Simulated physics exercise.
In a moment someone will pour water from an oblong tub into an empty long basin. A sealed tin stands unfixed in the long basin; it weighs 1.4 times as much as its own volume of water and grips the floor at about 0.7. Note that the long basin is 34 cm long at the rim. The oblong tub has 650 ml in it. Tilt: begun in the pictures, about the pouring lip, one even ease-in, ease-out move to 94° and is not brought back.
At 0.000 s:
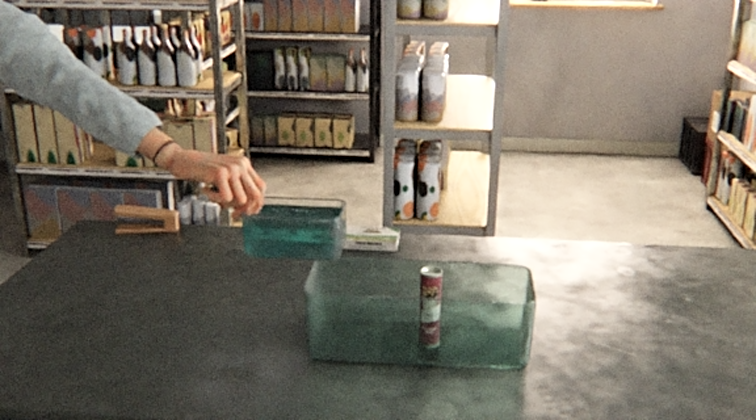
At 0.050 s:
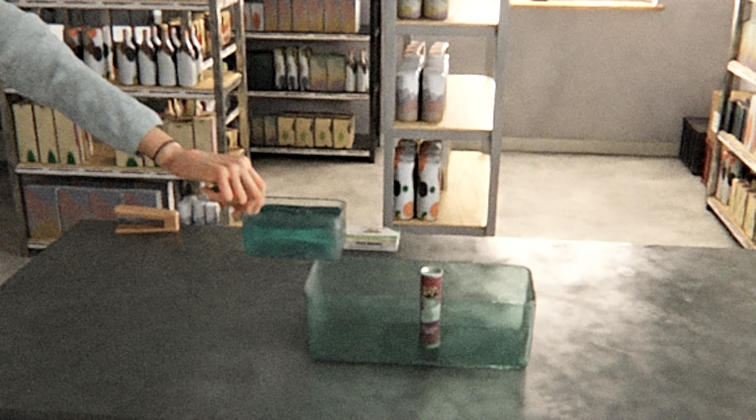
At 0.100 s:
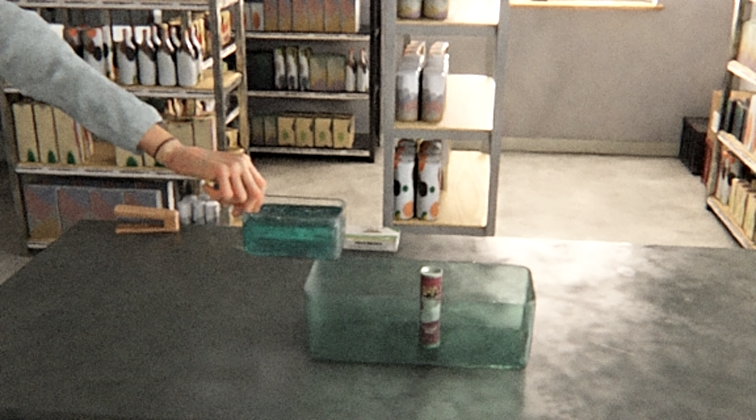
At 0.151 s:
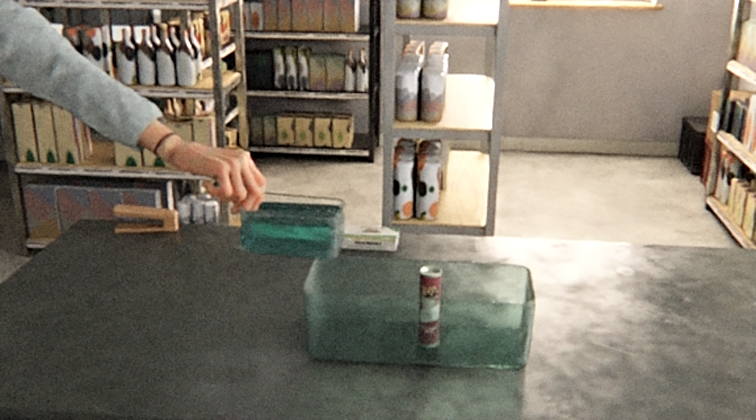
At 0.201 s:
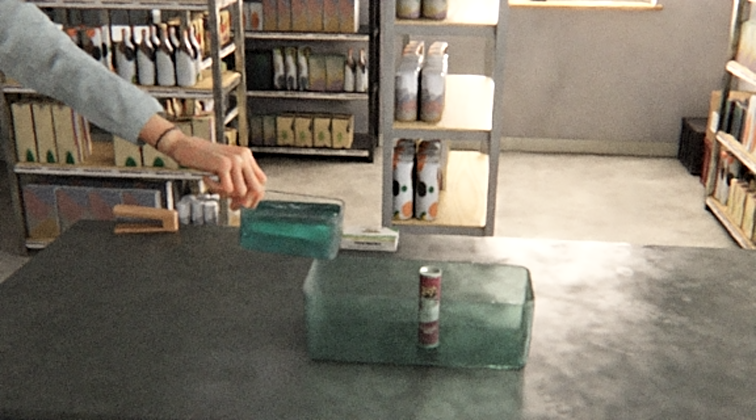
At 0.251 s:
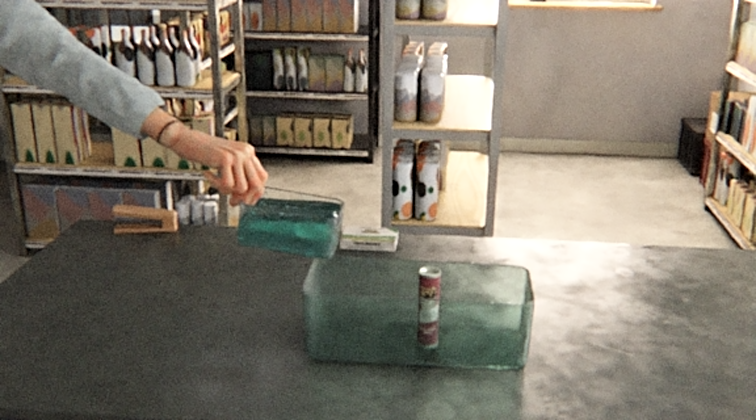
A hand gripped a small clear tub of blue-green liquid above a dark table and slowly tilted it slightly rightward, beside a longer glassy basin with a red-and-white tin standing in it.
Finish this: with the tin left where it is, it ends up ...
It ends up standing.
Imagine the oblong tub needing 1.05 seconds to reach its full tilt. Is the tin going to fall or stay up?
The tin would stay balanced.
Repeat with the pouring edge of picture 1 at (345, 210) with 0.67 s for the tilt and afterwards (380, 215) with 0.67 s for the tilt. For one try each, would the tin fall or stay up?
Trial 1 - tin tips; trial 2 - tin stays standing.
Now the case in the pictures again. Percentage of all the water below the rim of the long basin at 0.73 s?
About 12%.
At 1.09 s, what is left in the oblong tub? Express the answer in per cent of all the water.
14 %.
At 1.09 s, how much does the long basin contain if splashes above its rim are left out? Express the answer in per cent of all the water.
Some 76 percent of the total.
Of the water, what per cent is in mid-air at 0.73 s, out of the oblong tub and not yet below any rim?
Roughly 28 %.
After 0.73 s the tilt is 53° and 58 per cent is still to pour; the tin stands where it began.
After 1.09 s the tilt is 85° and 14 per cent is still to pour; the tin stands where it began.
After 1.46 s the tilt is 94° and 3 per cent is still to pour; the tin stands where it began.
After 1.86 s the tilt is 94° and 1 per cent is still to pour; the tin stands where it began.
In the end the tin stands where it began.
